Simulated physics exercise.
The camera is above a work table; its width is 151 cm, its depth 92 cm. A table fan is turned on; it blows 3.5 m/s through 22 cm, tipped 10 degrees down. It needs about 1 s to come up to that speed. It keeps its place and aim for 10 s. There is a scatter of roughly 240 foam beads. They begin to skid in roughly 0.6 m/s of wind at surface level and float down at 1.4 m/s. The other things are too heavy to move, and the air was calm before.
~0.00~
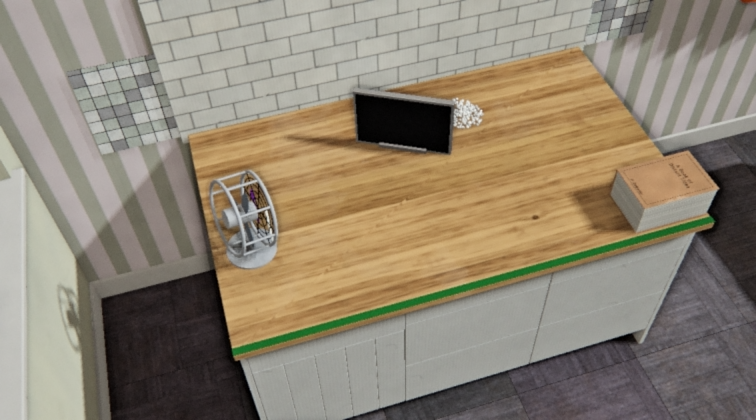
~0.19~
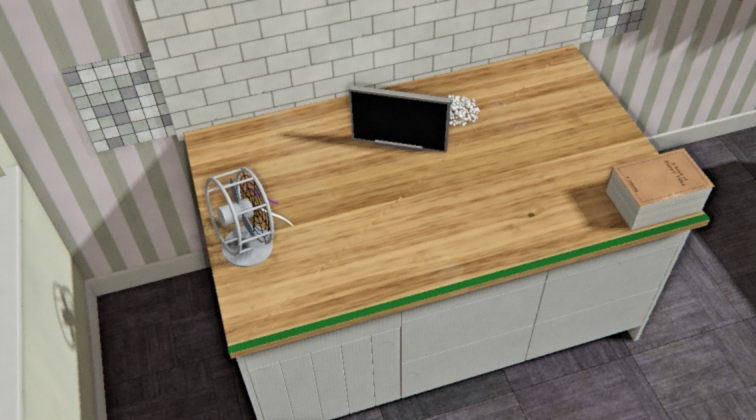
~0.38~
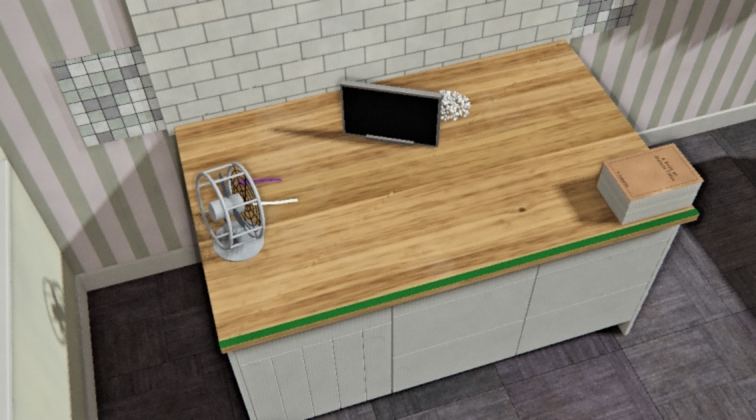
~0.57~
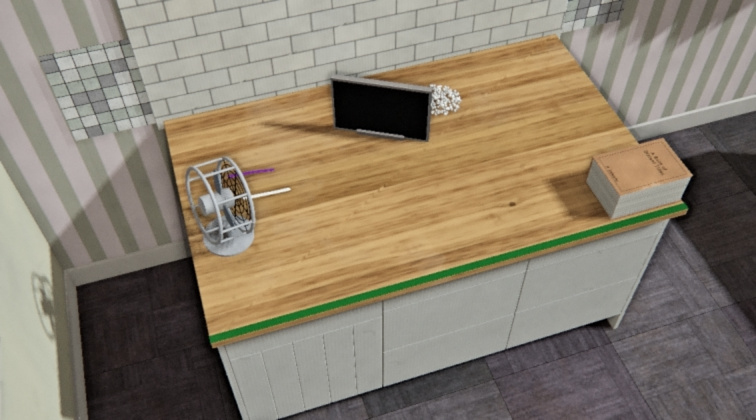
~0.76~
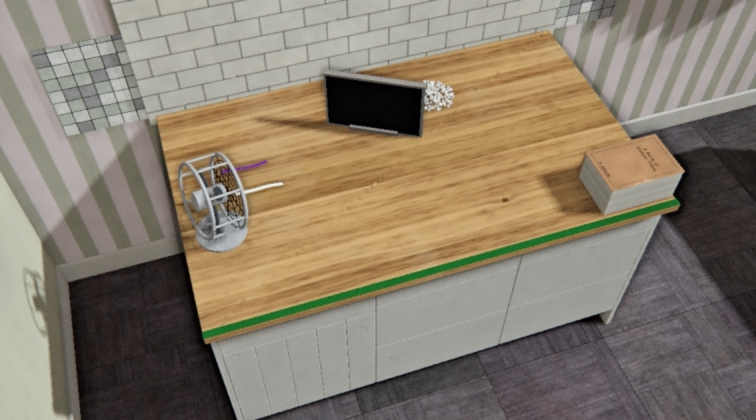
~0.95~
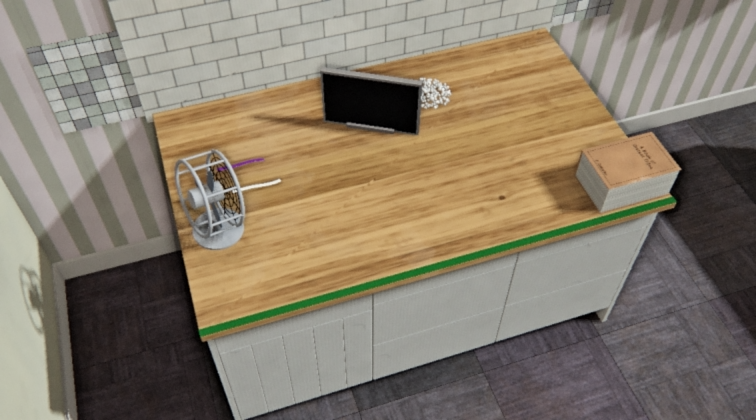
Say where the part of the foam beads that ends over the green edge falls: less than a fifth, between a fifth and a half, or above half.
The share over the green edge is not even a fifth.
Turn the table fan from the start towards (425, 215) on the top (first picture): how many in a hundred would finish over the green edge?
It would be near 0 %.
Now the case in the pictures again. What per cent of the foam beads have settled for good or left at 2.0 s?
Near 0 %.
After 2.0 s the count stands so, 0 % are over the green edge; the middle of those still in play is near (432, 92).
After 3.2 s the count stands so, 0 % are over the green edge; the middle of those still in play is near (432, 96).
After 5.5 s the count stands so, 0 % are over the green edge; the middle of those still in play is near (442, 109).
After 10.0 s, at the end, 0 % are over the green edge; the middle of those still in play is near (437, 106).
